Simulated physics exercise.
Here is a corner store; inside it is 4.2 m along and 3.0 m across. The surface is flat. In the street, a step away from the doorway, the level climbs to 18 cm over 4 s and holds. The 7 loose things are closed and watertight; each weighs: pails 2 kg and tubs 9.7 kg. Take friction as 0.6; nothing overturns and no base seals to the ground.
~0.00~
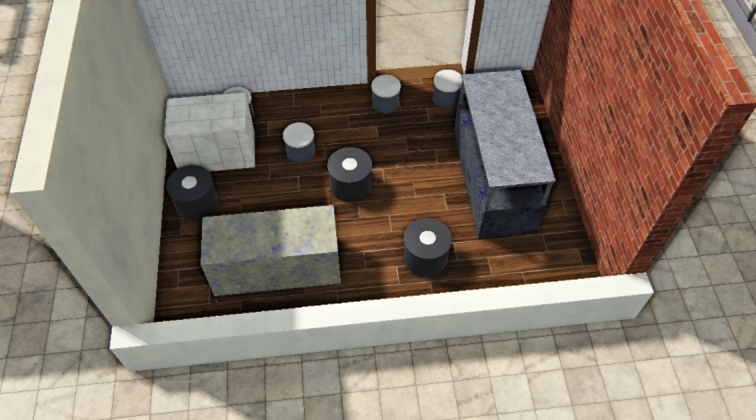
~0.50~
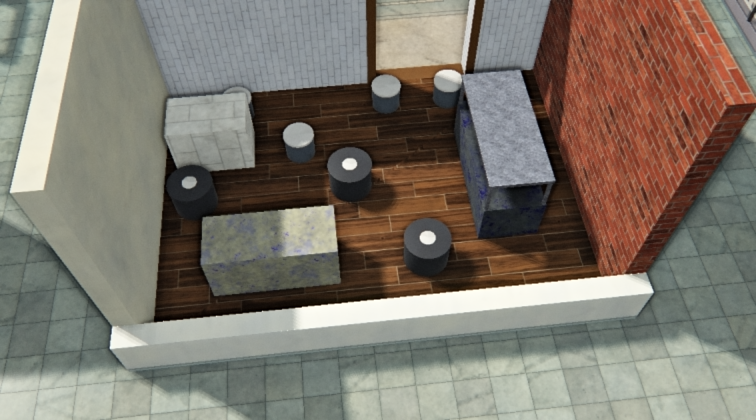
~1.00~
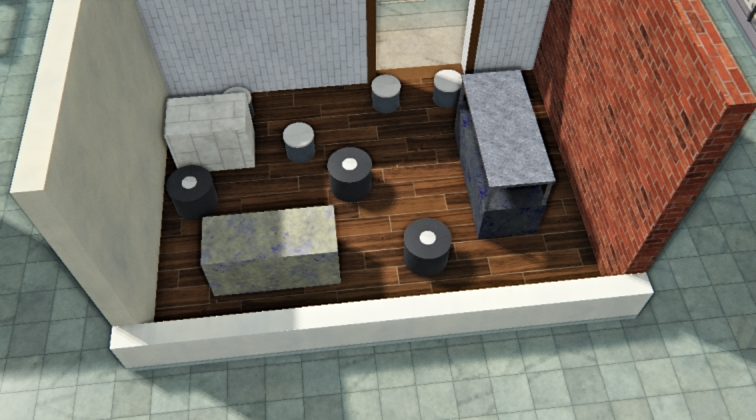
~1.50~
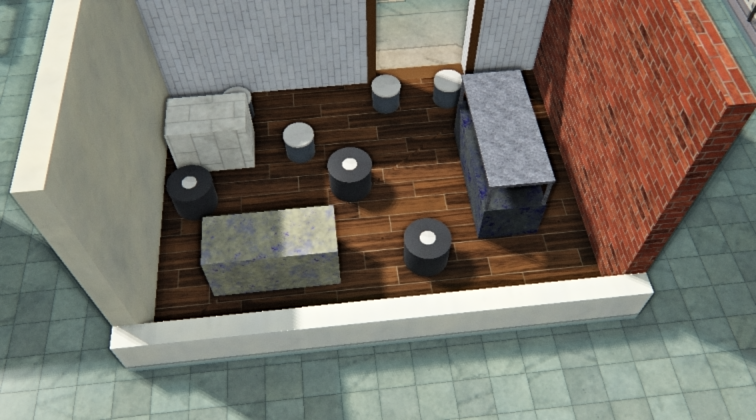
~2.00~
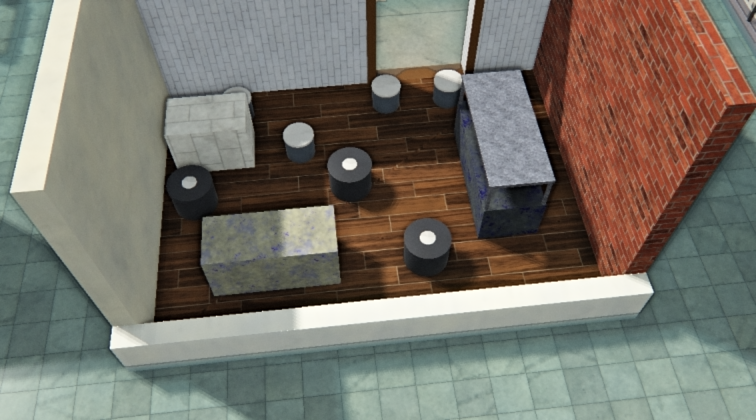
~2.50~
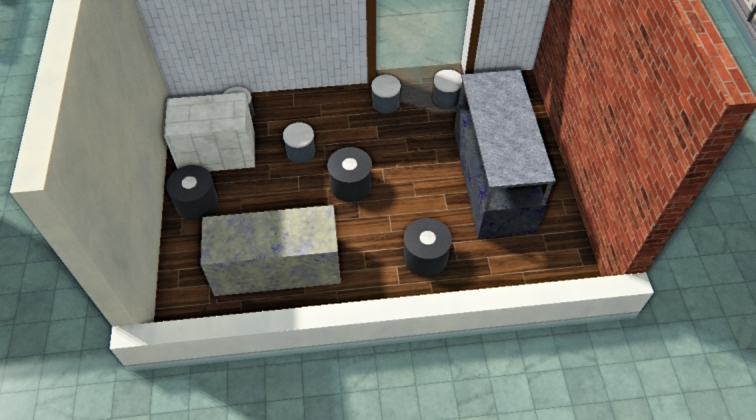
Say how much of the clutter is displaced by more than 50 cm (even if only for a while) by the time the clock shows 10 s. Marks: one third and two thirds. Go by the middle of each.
It is one to two thirds.
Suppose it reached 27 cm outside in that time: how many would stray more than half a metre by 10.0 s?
Then 5.
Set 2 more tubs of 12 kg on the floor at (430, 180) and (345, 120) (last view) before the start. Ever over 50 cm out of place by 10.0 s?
In that order: Past it, under.
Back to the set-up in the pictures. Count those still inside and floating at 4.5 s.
I count 1.
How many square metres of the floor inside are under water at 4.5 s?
About 4.0 m2.
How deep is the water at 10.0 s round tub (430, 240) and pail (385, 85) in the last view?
Roughly 10 and 2 cm.
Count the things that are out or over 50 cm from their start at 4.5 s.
2 of them.
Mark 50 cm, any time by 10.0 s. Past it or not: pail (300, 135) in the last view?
It is less.
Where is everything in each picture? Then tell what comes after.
In the first frame, a pail at (236, 98), on the bottom; a tub at (189, 183) rests on the ground; water covers 0.0 m2; 0 of 7 have shifted.
In the second frame, a pail at (236, 98), on the bottom; a tub at (189, 183), on the bottom; 0.0 m2 under water; 0 of 7 have shifted.
In the third frame, a pail at (236, 98), on the bottom; a tub at (189, 183) rests on the ground; water covers 0.0 m2; 0 of 7 have shifted.
In the fourth frame, a pail at (236, 98), on the bottom; a tub at (189, 183) rests on the ground; water covers 0.0 m2; 0 of 7 have shifted.
In the fifth frame, a pail at (236, 98) rests on the ground; a tub at (189, 183) rests on the ground; 0.0 m2 under water; 0 of 7 have shifted.
In the sixth frame, a pail at (236, 98), on the bottom; a tub at (189, 183) rests on the ground; 0.3 m2 under water; 0 of 7 have shifted.
After 3.5 s 0 of 7 are over 50 cm from their spots; 0 afloat.
After 4.5 s 2 of 7 are over 50 cm from their spots; 1 afloat.
After 7.0 s 2 of 7 are over 50 cm from their spots; 2 afloat.
After 10.0 s 3 of 7 are over 50 cm from their spots, and 3 have been at some point; 4 afloat.
